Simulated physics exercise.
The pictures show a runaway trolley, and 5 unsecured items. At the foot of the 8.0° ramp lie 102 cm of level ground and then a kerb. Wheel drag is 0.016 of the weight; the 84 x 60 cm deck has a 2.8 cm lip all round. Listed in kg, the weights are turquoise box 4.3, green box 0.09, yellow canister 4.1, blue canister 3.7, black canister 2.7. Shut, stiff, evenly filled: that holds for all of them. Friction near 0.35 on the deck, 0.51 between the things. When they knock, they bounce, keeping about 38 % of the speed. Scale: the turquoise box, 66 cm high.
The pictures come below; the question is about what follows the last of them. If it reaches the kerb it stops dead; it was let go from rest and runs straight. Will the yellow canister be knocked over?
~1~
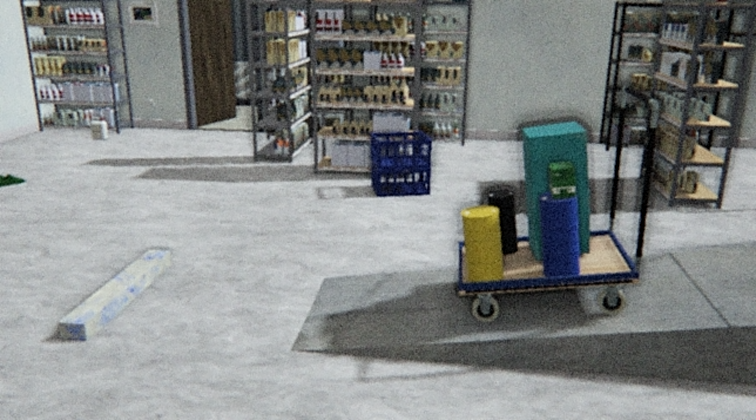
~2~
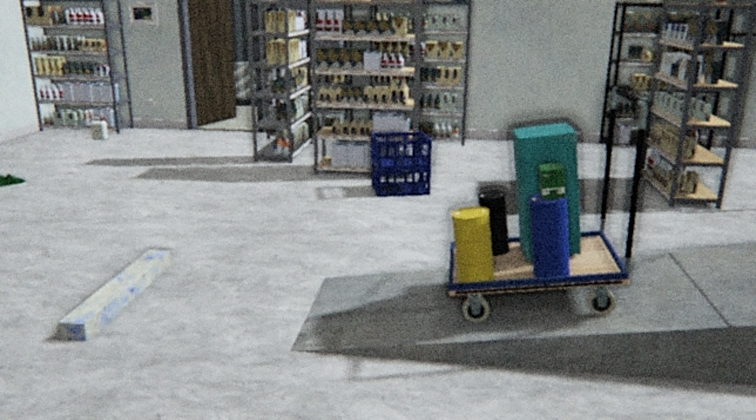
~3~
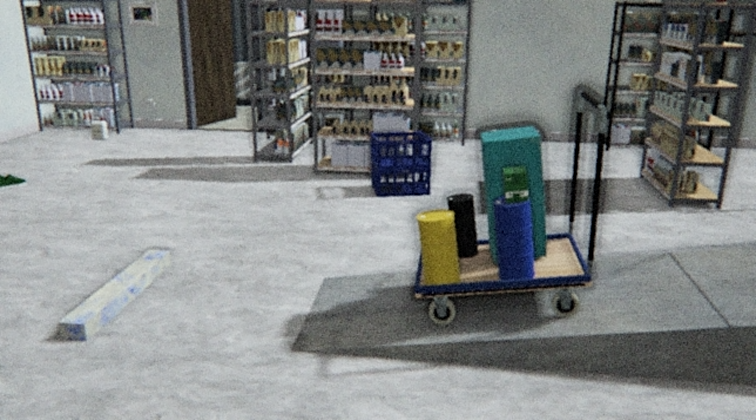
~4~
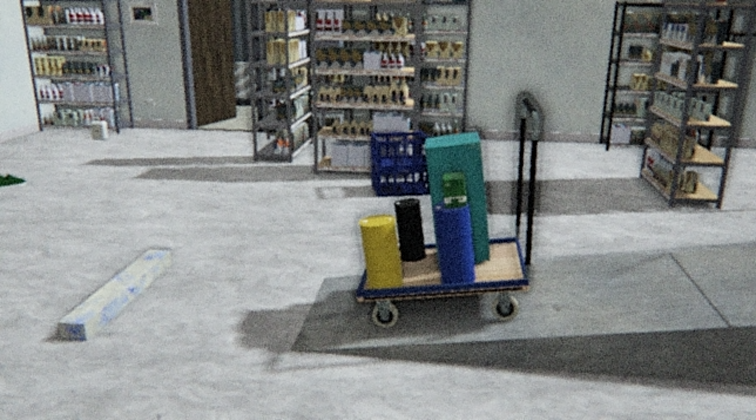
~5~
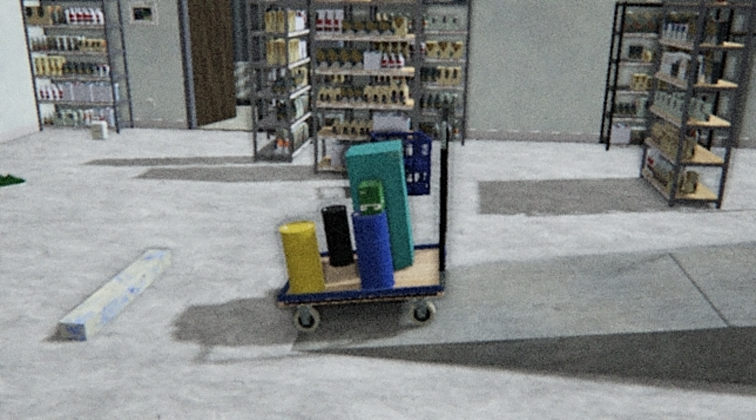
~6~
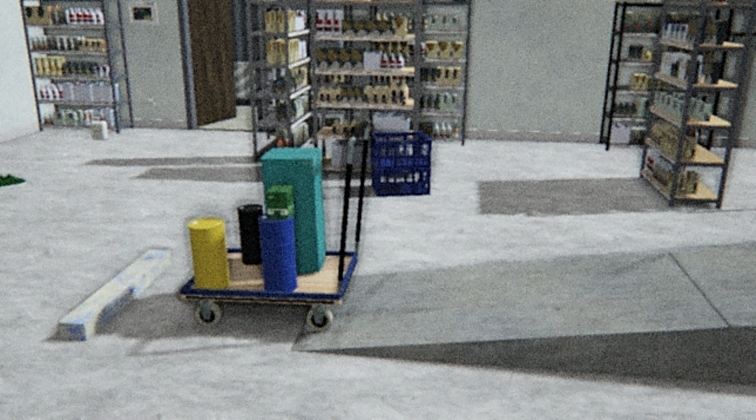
Yes, it goes down.
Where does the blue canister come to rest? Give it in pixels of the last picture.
Near (148, 247).
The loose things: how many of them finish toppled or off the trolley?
Total: 4.
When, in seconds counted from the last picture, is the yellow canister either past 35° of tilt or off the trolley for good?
About 0.4 seconds.
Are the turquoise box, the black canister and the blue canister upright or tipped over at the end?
Here's how it ends: The turquoise box comes down, the black canister comes down, and the blue canister never goes down.
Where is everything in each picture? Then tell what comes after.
In the first frame, kerb 188 cm ahead; yellow canister (483, 245); turquoise box (556, 192).
In the second frame, kerb 184 cm ahead; blue canister (549, 236); black canister (494, 223).
In the third frame, kerb 167 cm ahead; turquoise box (513, 195); green box (515, 184).
In the fourth frame, kerb 138 cm ahead; blue canister (455, 243); black canister (410, 230).
In the fifth frame, kerb 98 cm ahead; turquoise box (382, 207); green box (372, 197).
In the sixth frame, kerb 47 cm ahead; yellow canister (210, 255); blue canister (278, 253).
Then, 0.50 s on from there, trolley at the kerb; yellow canister now off the trolley; black canister 19° off its base; green box 5° off its base.
Then, 0.90 s on from there, trolley at the kerb; black canister now off the trolley; green box 74° off its base; turquoise box 24° off its base.
Then, 1.30 s on from there, trolley at the kerb; green box now off the trolley; turquoise box 45° off its base; blue canister moved 22 cm.
In the end, off the trolley and tipped over, turquoise box, yellow canister and black canister; off the trolley but upright, green box; not toppled but over 10 cm from the start, blue canister. At the end, from the last picture's camera, yellow canister near (44, 279).
